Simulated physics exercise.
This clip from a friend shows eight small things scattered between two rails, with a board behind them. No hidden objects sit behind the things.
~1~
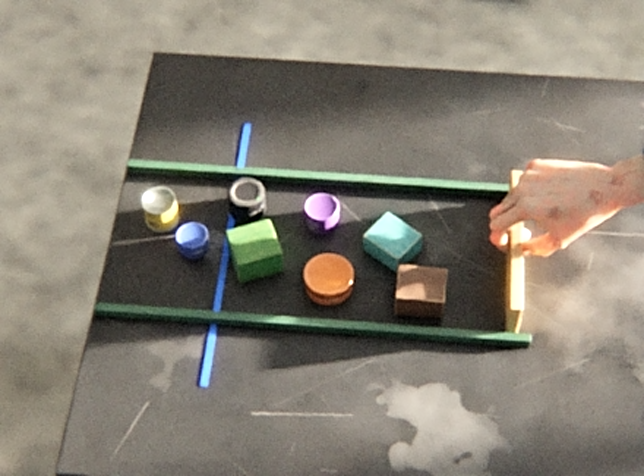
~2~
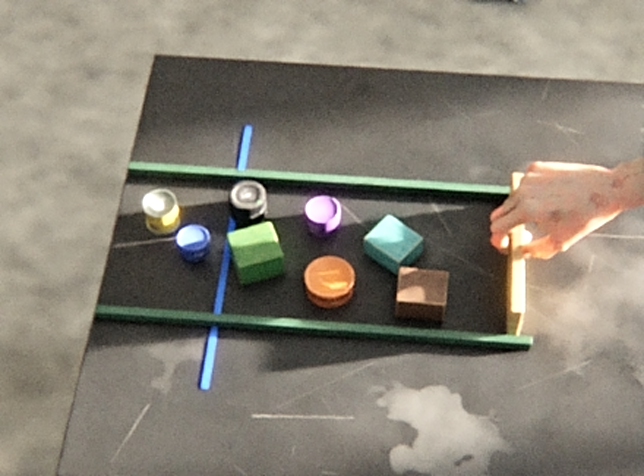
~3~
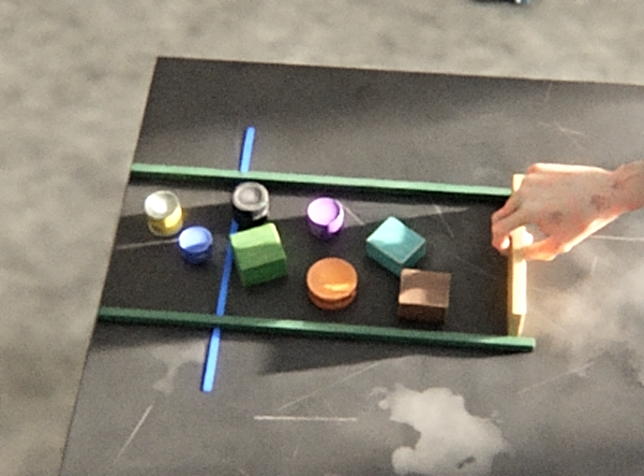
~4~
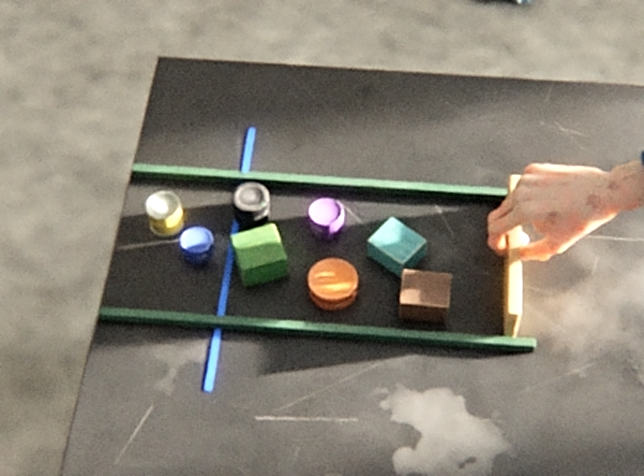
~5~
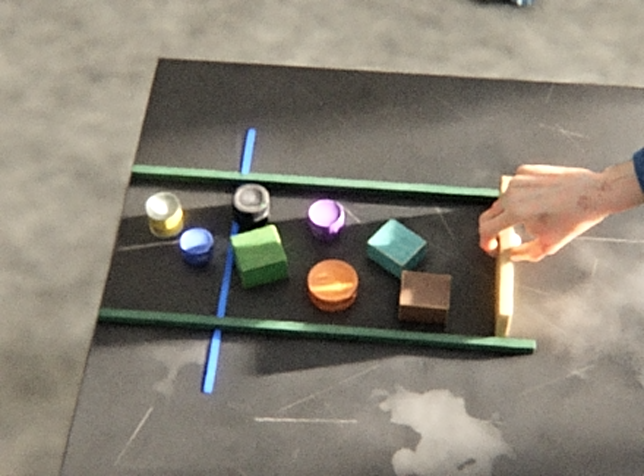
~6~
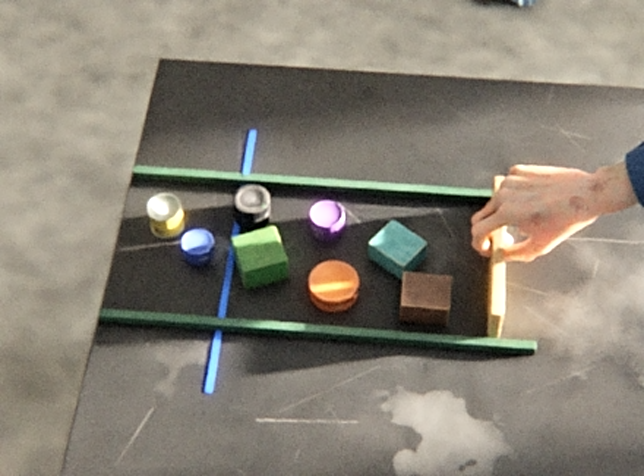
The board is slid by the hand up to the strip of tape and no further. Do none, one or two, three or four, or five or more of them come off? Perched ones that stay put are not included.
The count that falls off is none.
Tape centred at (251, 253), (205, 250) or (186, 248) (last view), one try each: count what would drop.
Try by try, 0, 1 and 1.
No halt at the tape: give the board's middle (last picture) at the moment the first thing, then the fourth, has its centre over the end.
At (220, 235) for the first, at (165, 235) for the fourth.
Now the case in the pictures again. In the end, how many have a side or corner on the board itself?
That comes to 3.
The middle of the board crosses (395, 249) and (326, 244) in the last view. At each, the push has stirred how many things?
Tally: First 3; then 5.
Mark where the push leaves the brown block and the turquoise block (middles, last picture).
The brown block at (201, 284), the turquoise block at (210, 247).
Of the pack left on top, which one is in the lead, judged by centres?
The one is the blue tub.
Soon after, none off yet; yellow pot at rest near (166, 216); blue tub at rest near (198, 248); black lid at rest near (252, 207).
At rest, the number that fall off is zero.
